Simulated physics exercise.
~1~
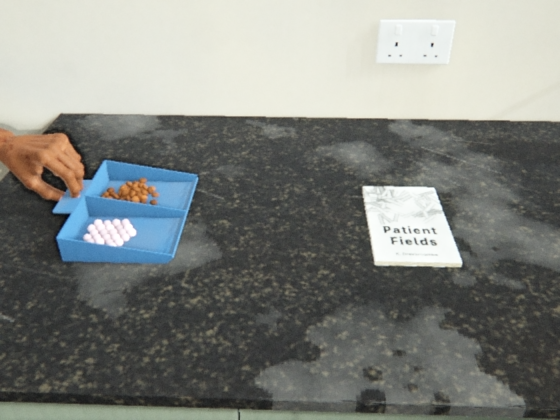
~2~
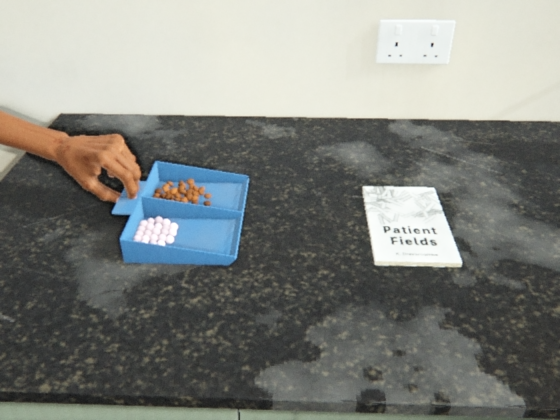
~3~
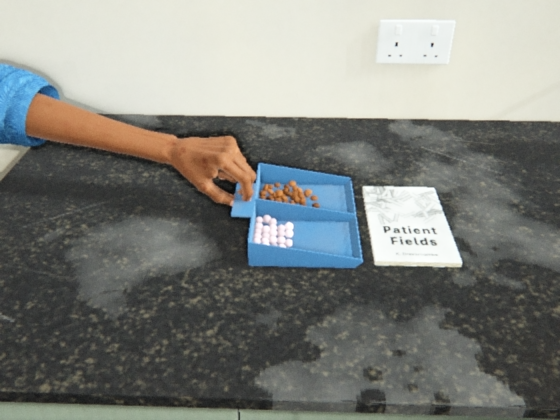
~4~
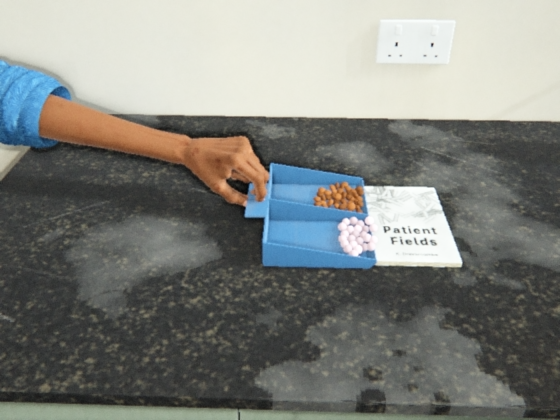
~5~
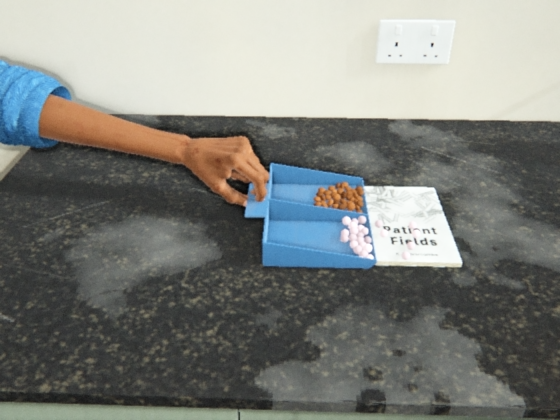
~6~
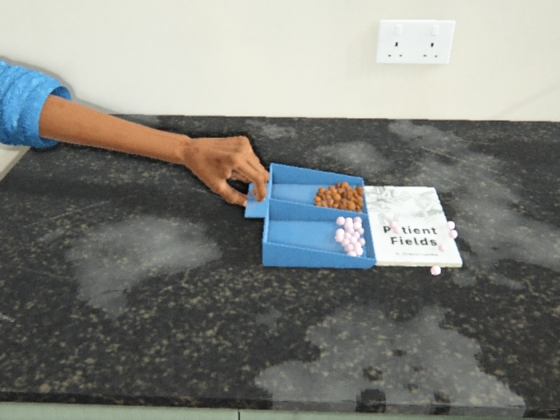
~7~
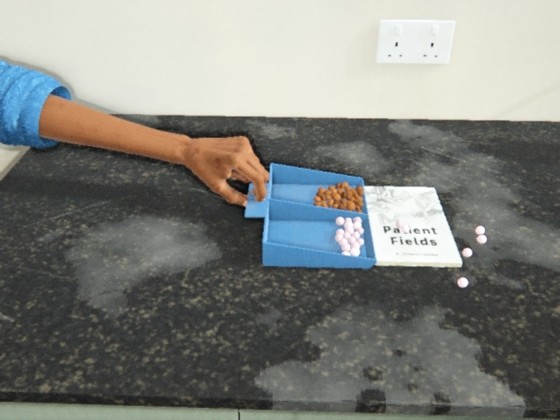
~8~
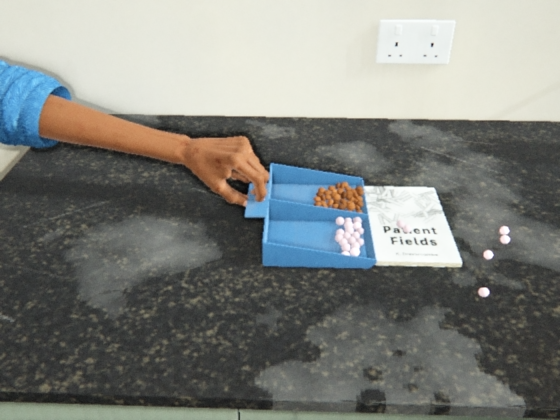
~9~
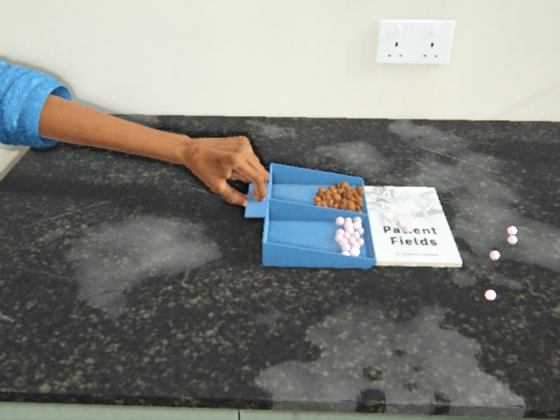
On a dark speckled counter, a hand slid a blue two-part tray of brown and pale pink pieces rightward until it stopped against a thin book; both lots shifted forward, and a few pink ones spilled over the book while the brown ones stayed inside.
